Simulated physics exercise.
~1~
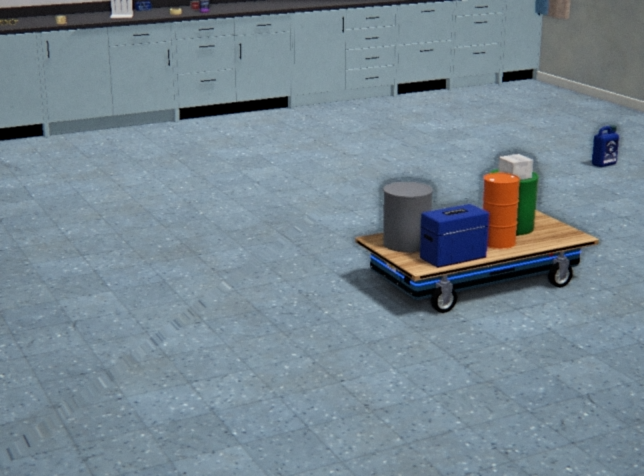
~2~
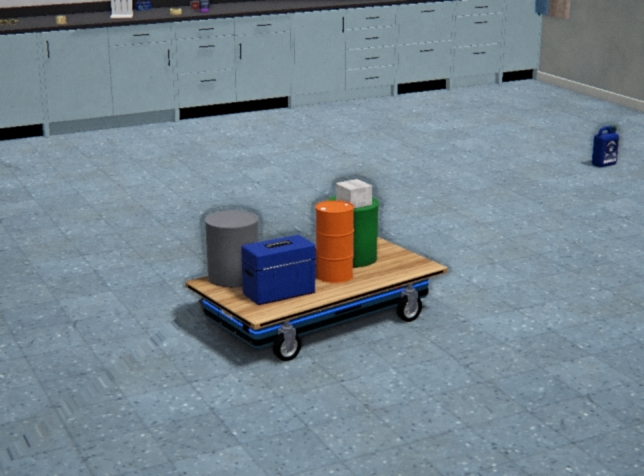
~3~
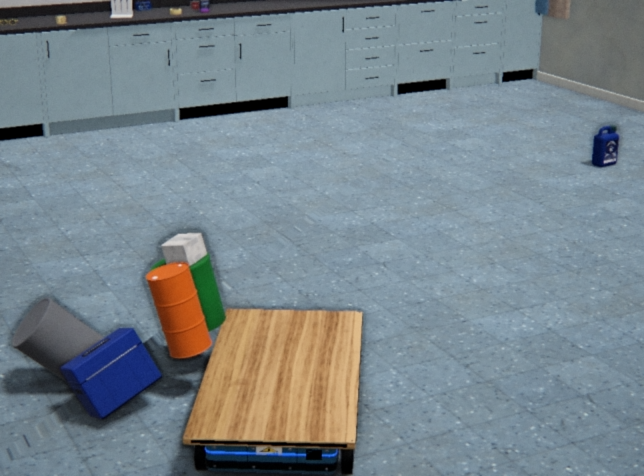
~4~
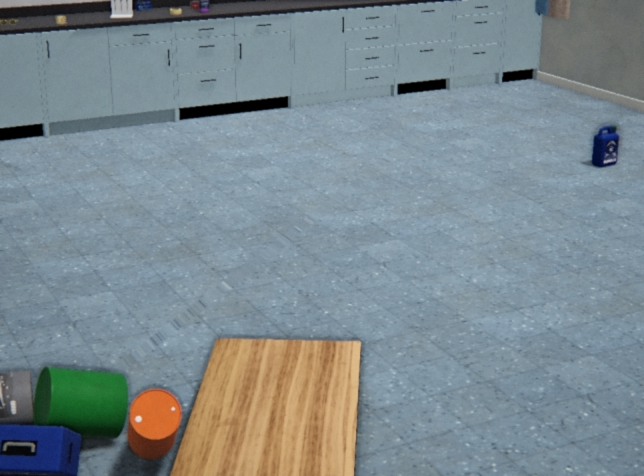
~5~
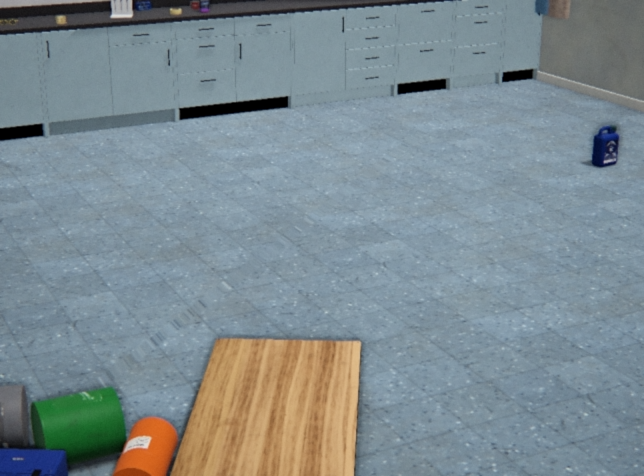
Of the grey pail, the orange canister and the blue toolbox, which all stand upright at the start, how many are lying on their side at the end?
All three of them, the grey pail, the orange canister and the blue toolbox, are lying on their side at the end.
The clip shows a wooden-topped cart rolling left and toward the viewer across a blue floor, then turning as its load spills off to the left. The grey pail, blue toolbox, orange canister and green pail end beside the bare deck, with the white parcel out of sight.
